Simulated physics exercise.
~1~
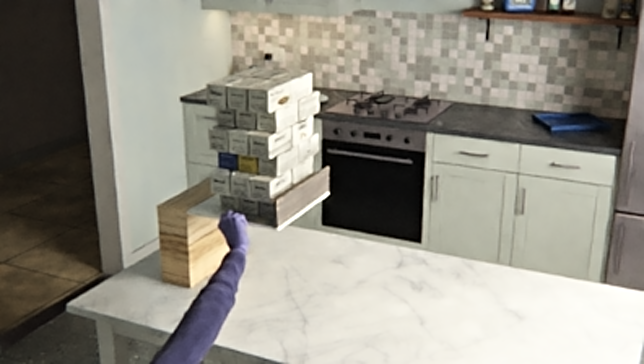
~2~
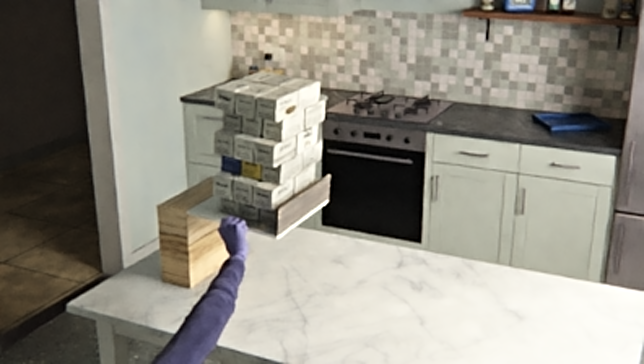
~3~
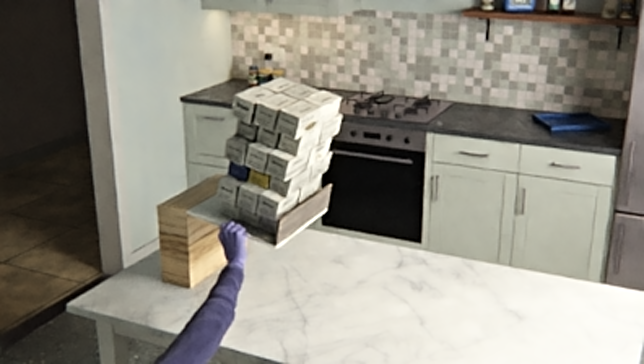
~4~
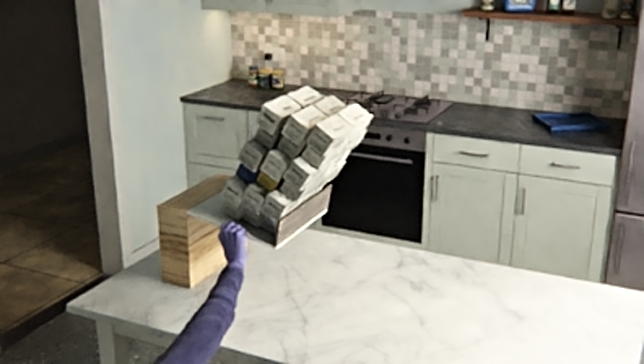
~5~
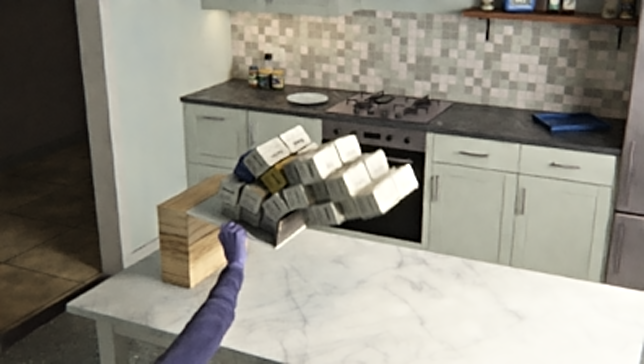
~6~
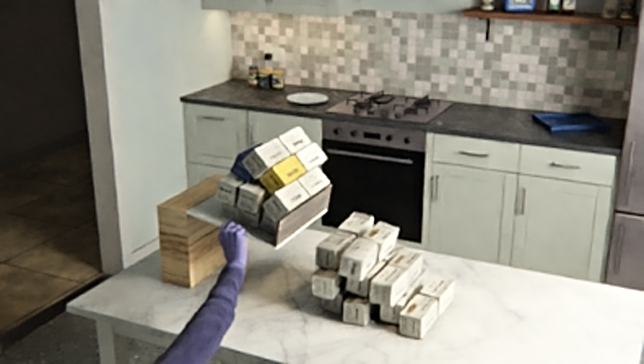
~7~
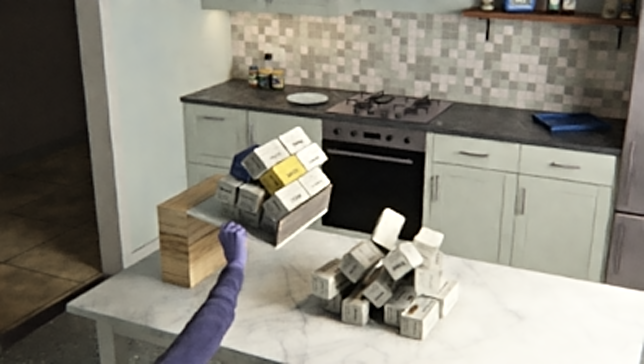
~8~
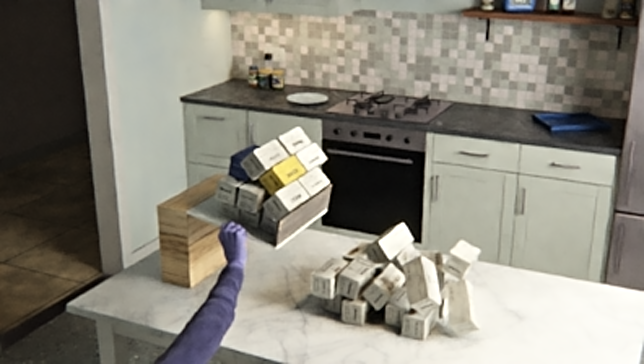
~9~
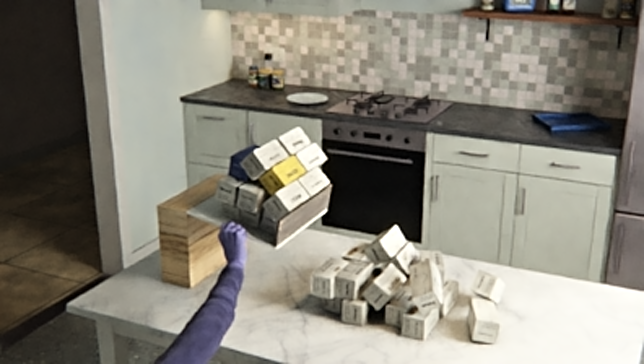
In a kitchen, stacked packets on a tipping tray lean right and half spill onto the marble counter, the yellow one staying aboard.
